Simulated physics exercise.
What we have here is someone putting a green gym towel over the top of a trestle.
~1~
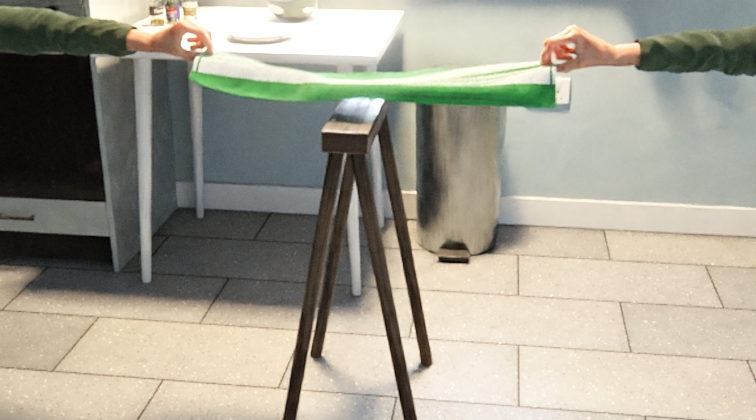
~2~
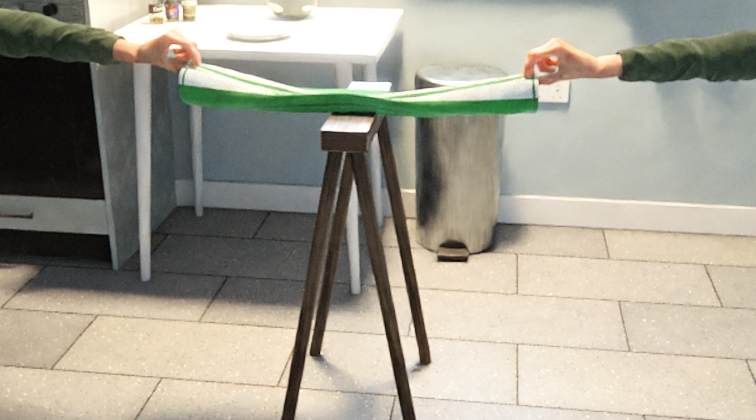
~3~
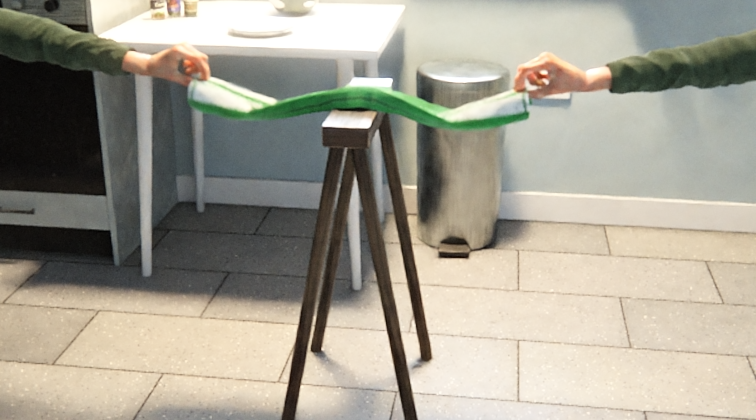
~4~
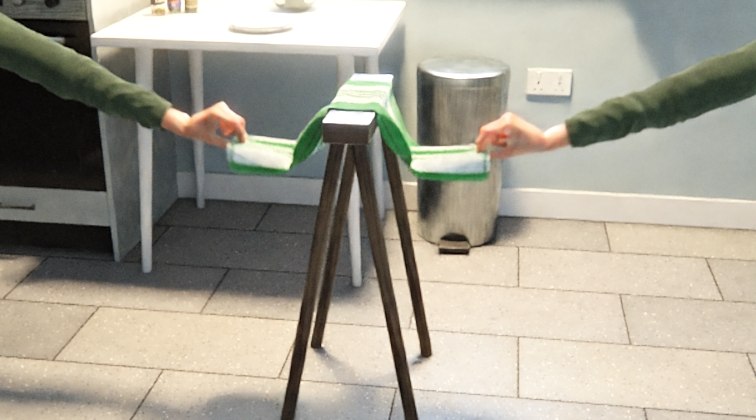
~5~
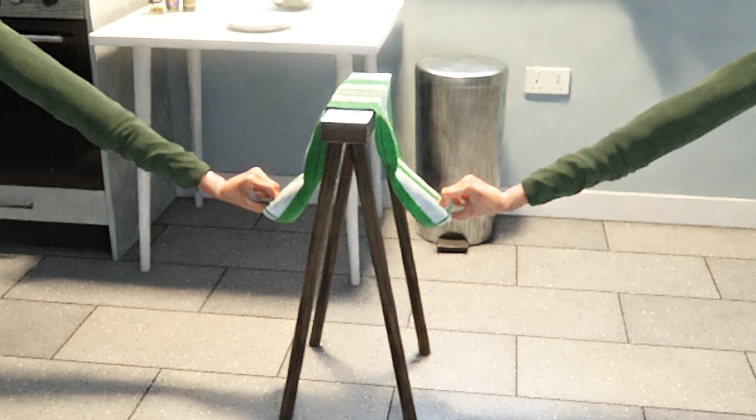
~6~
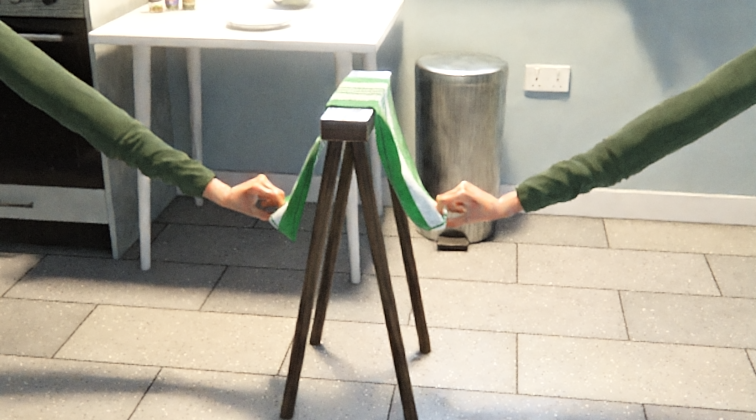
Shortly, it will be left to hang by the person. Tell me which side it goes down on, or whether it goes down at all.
I expect it will not budge.
Then, 0.70 s past the final frame, gym towel hanging on both sides, left end near (363, 236), right end near (359, 231).
Then, 1.64 s past the final frame, gym towel hanging on both sides, left end near (351, 238), right end near (370, 234).
When it is over, gym towel hanging on both sides, left end near (343, 238), right end near (381, 235). The green gym towel stays on top.
